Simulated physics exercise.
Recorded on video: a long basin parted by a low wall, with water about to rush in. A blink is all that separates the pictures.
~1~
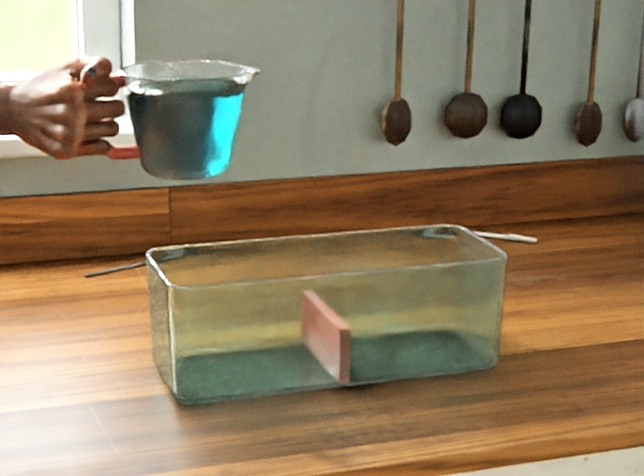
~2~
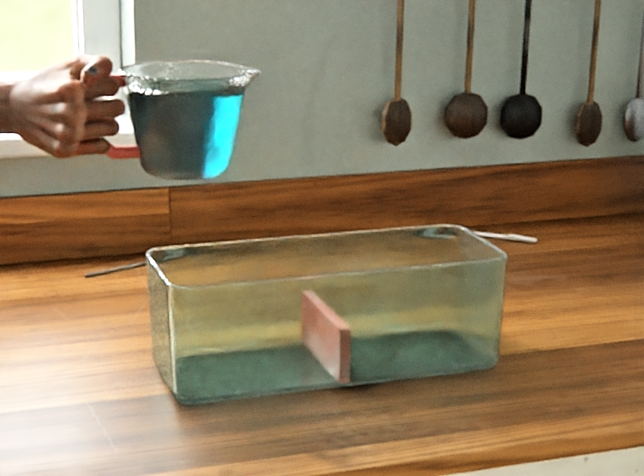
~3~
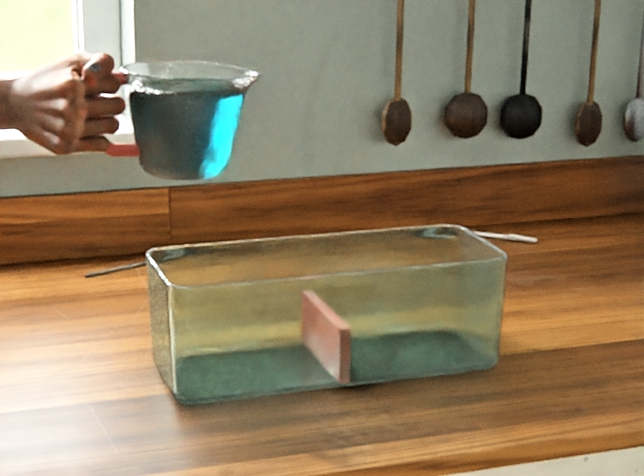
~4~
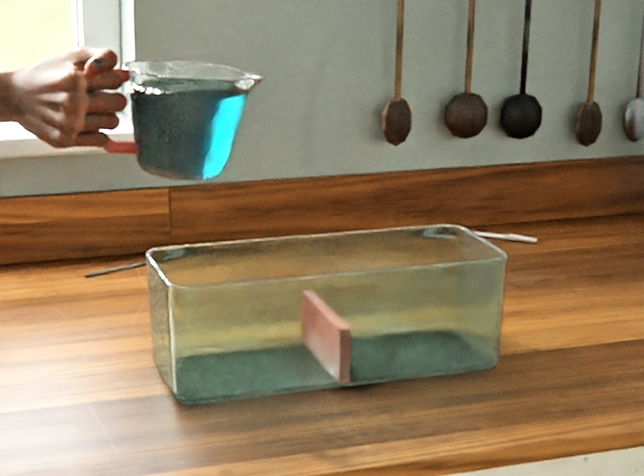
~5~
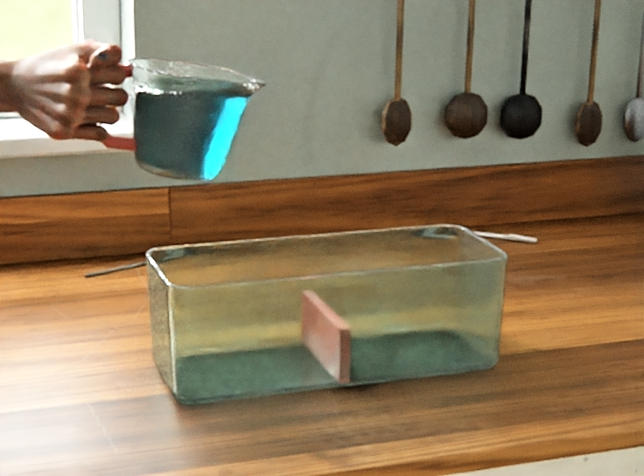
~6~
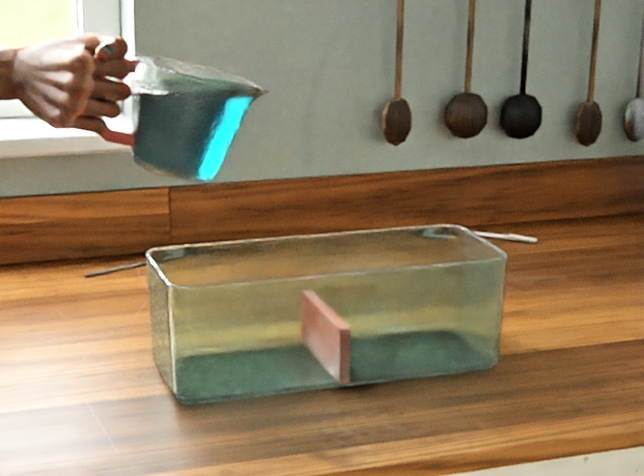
A hand holds a cup of blue water above a divided glass basin and gradually tilts it right.
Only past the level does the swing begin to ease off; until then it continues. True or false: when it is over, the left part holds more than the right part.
True.
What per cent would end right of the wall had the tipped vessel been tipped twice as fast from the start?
It comes to around 20 per cent.
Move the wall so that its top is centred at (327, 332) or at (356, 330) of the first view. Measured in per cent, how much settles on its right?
Around 40 per cent for the first, around 10 per cent for the second.
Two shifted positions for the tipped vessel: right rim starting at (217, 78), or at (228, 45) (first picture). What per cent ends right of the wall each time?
Near 0 per cent for the first start, near 5 per cent for the second.
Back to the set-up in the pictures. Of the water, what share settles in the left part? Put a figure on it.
Close to 65 percent.
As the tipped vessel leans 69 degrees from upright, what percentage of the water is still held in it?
It keeps around 55 per cent at that angle.
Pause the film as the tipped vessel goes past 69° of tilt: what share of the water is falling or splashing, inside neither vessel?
It works out to about 25 percent.
A moment on, the tilt is 69° and 56 per cent is still to pour, 5 is left of the wall and 15 right of it.
Next, the tilt is 106° and 4 per cent is still to pour, 55 is left of the wall and 35 right of it.
Then the tilt is 116° and 0 per cent is still to pour, 63 is left of the wall and 35 right of it.
Later the tilt is 116° and 0 per cent is still to pour, 63 is left of the wall and 35 right of it.
At rest 63 per cent lies left of the wall, 35 right of it and 2 outside.
